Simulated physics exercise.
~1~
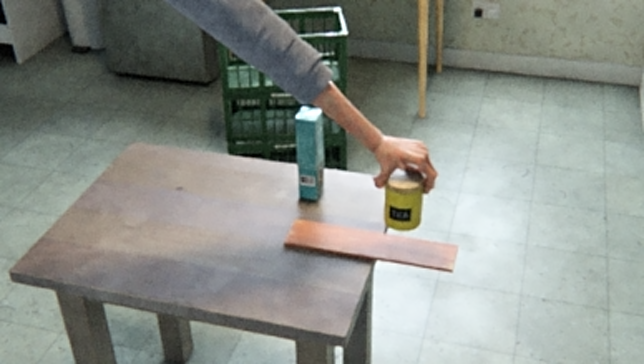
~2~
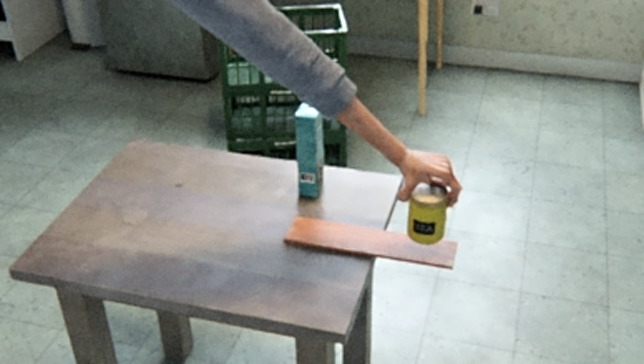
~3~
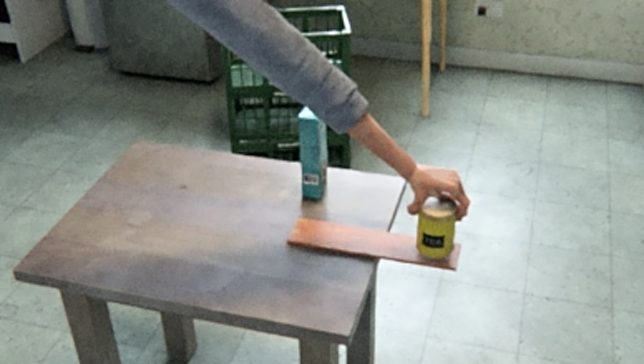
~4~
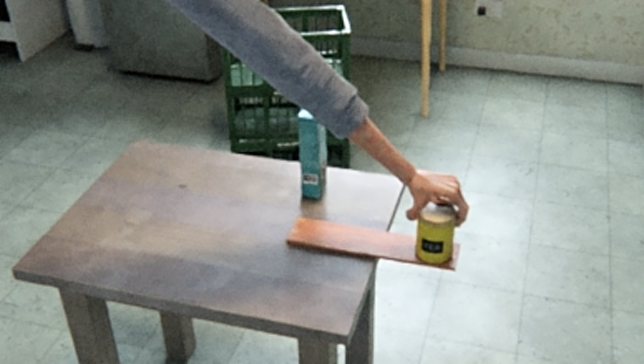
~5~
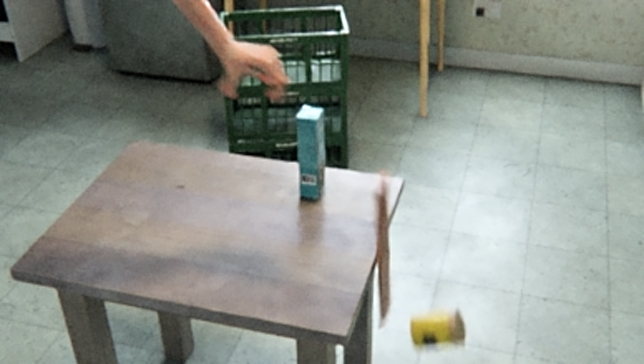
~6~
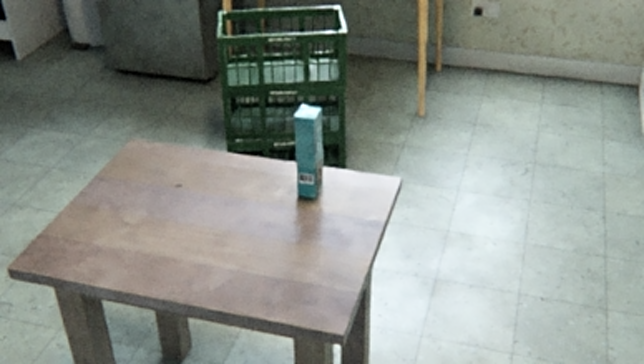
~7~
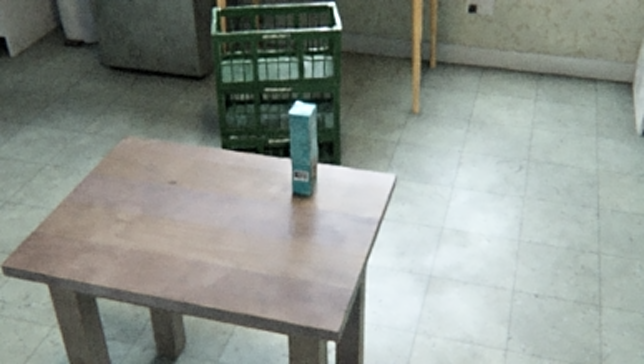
A yellow jar hangs from a hand reaching in from the upper left, above an orange board that juts over the right edge of a brown wooden table, seen from above in a slightly swaying view. A turquoise carton stands near the table's far edge, with green crates behind it on the pale tiled floor. The hand moves the jar right and lowers it onto the board's overhanging end. Once the hand lets go and draws back, the board tips steeply and falls with the jar, which turns on its side. Both drop out of view, leaving the carton standing alone.
